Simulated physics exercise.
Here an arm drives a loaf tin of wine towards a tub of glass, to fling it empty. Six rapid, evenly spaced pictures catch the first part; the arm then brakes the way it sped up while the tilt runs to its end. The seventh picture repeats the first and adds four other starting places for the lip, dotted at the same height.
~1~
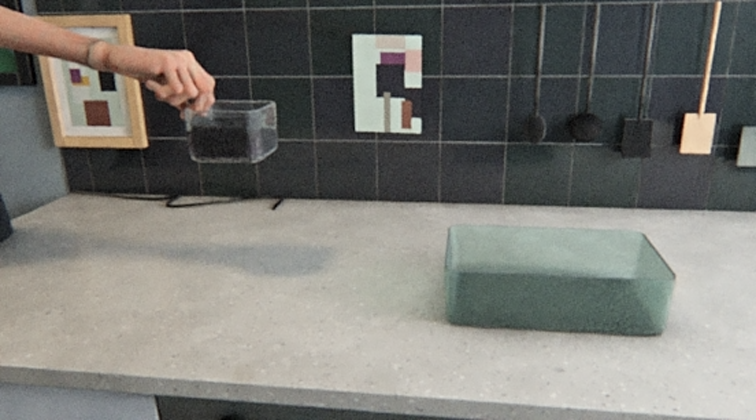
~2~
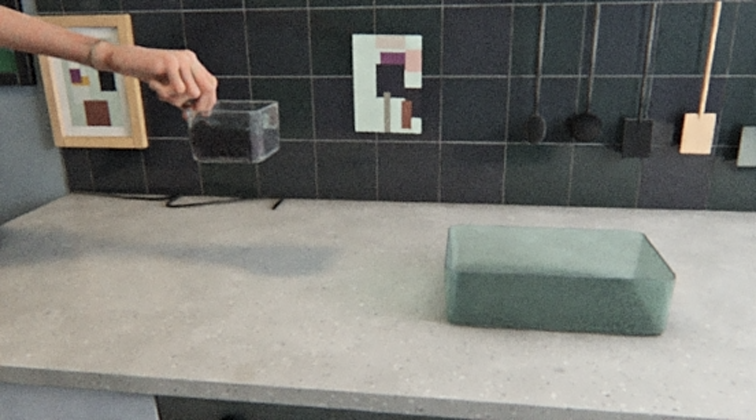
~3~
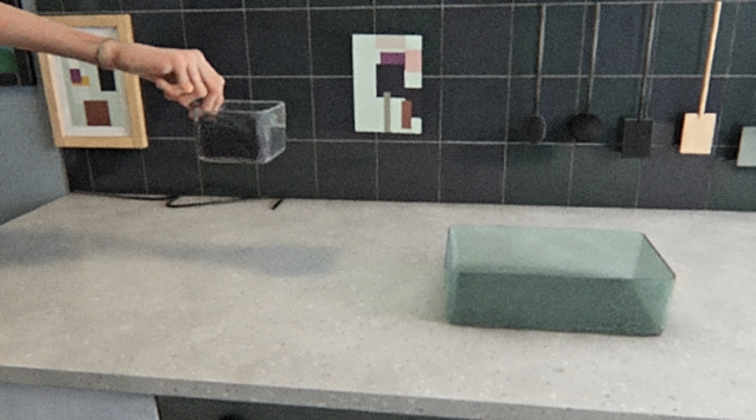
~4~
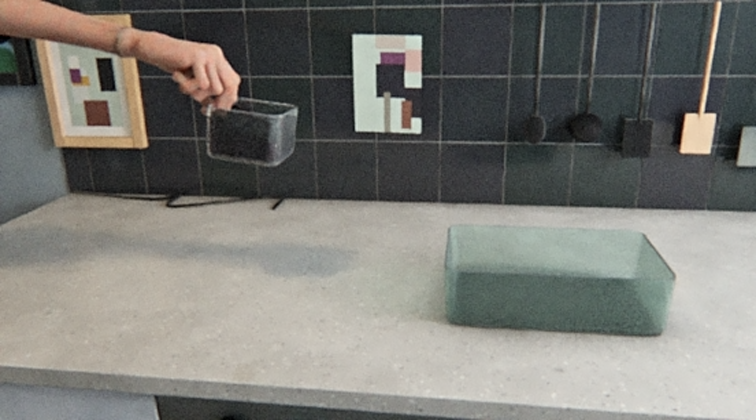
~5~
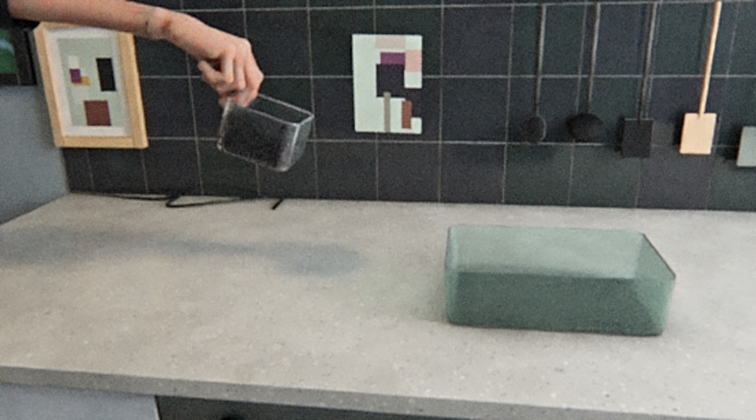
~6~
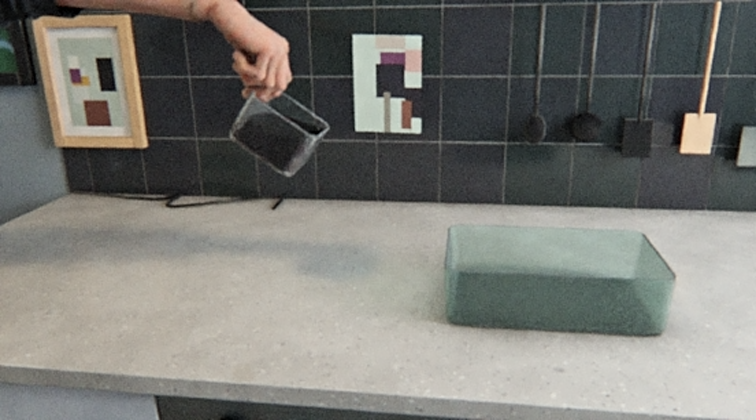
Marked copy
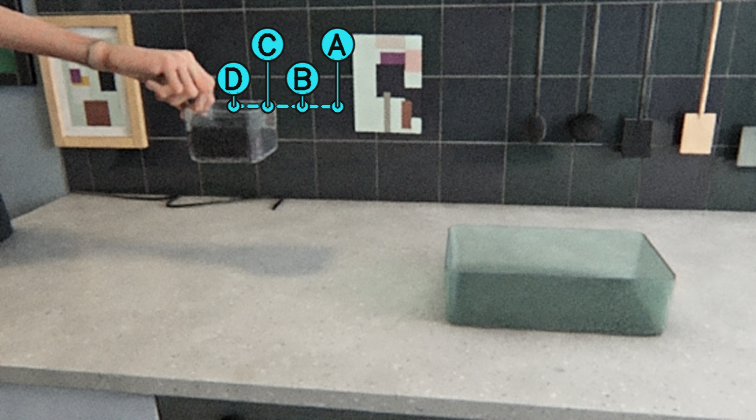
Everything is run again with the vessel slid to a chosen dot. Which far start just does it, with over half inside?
B is the one.
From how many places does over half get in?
Two of them.
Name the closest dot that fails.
That would be C.
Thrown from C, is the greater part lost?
Yes, that goes wrong.
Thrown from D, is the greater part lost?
Yes, that goes wrong.
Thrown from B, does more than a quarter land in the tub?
Yes.
On the marked copy, A at (337, 106); B at (302, 106); C at (267, 106); D at (233, 106).
With A, about 88 % lands in the tub, 6 % falls short and 6 % goes beside or beyond.
With B, about 75 % lands in the tub, 17 % falls short and 8 % goes beside or beyond.
With C, about 7 % lands in the tub, 89 % falls short and 3 % goes beside or beyond.
With D, about 0 % lands in the tub, 100 % falls short.
